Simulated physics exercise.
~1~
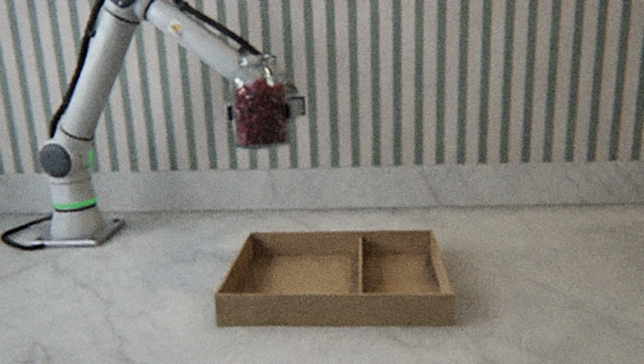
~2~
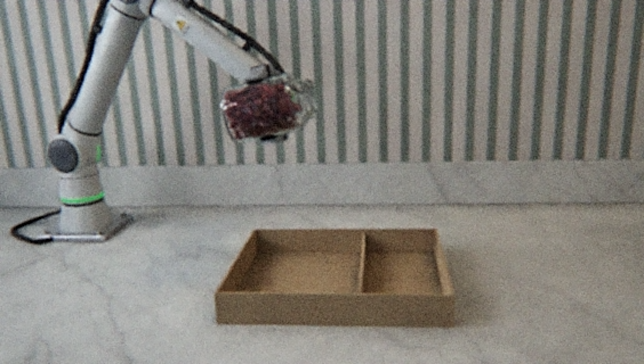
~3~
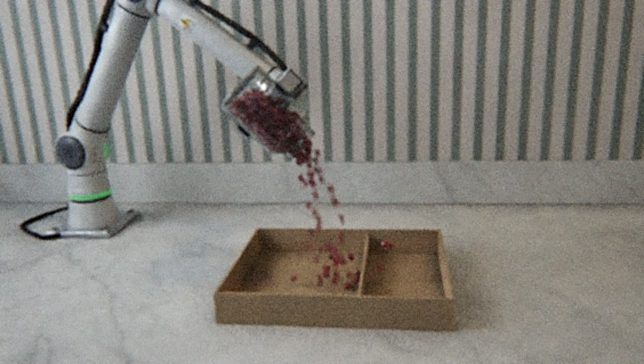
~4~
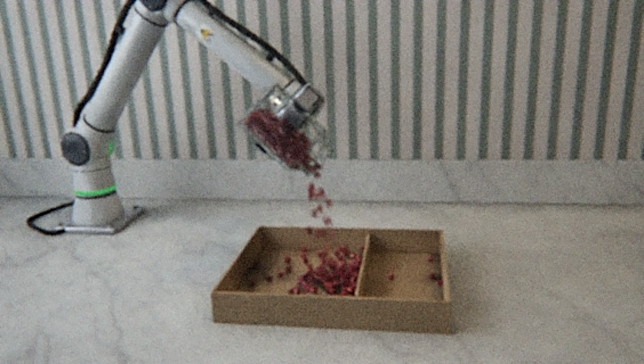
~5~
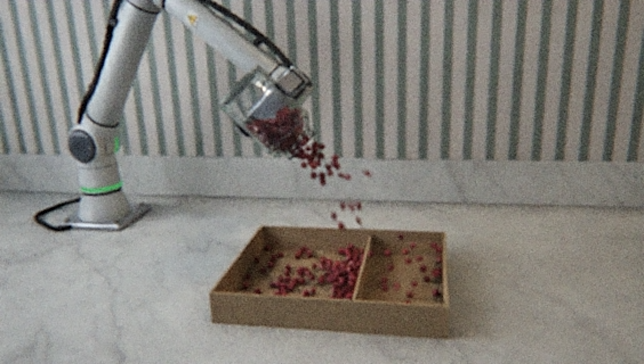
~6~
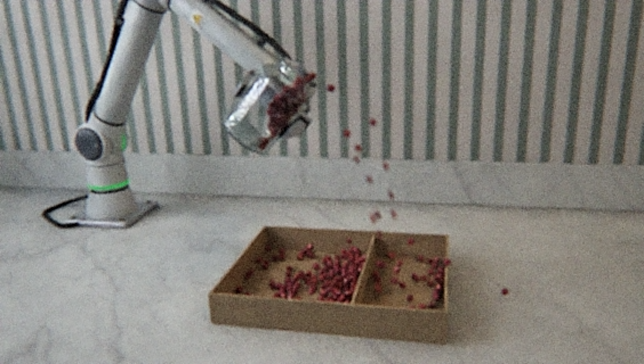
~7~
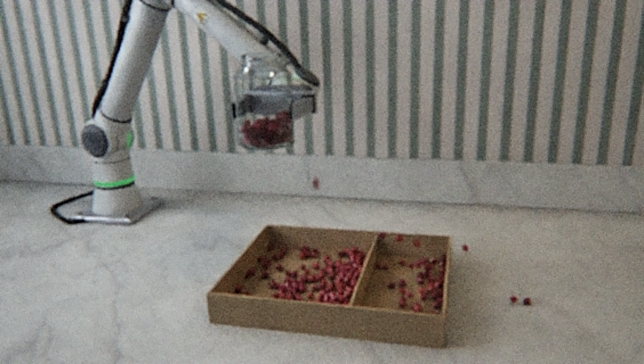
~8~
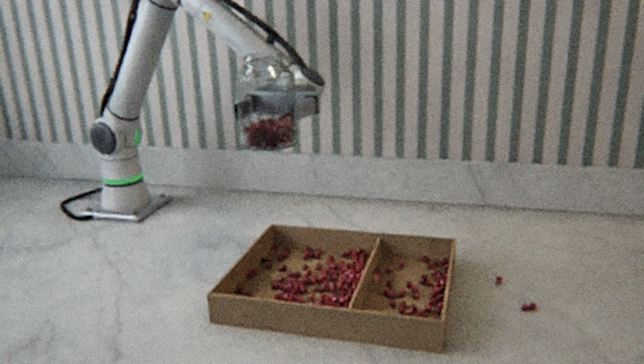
On a marble counter against a striped wall, a robot arm tipped a clear jar and poured dark red beads into a divided tray, mostly the left part, then turned it upright with some still inside and a few lying beside the tray.
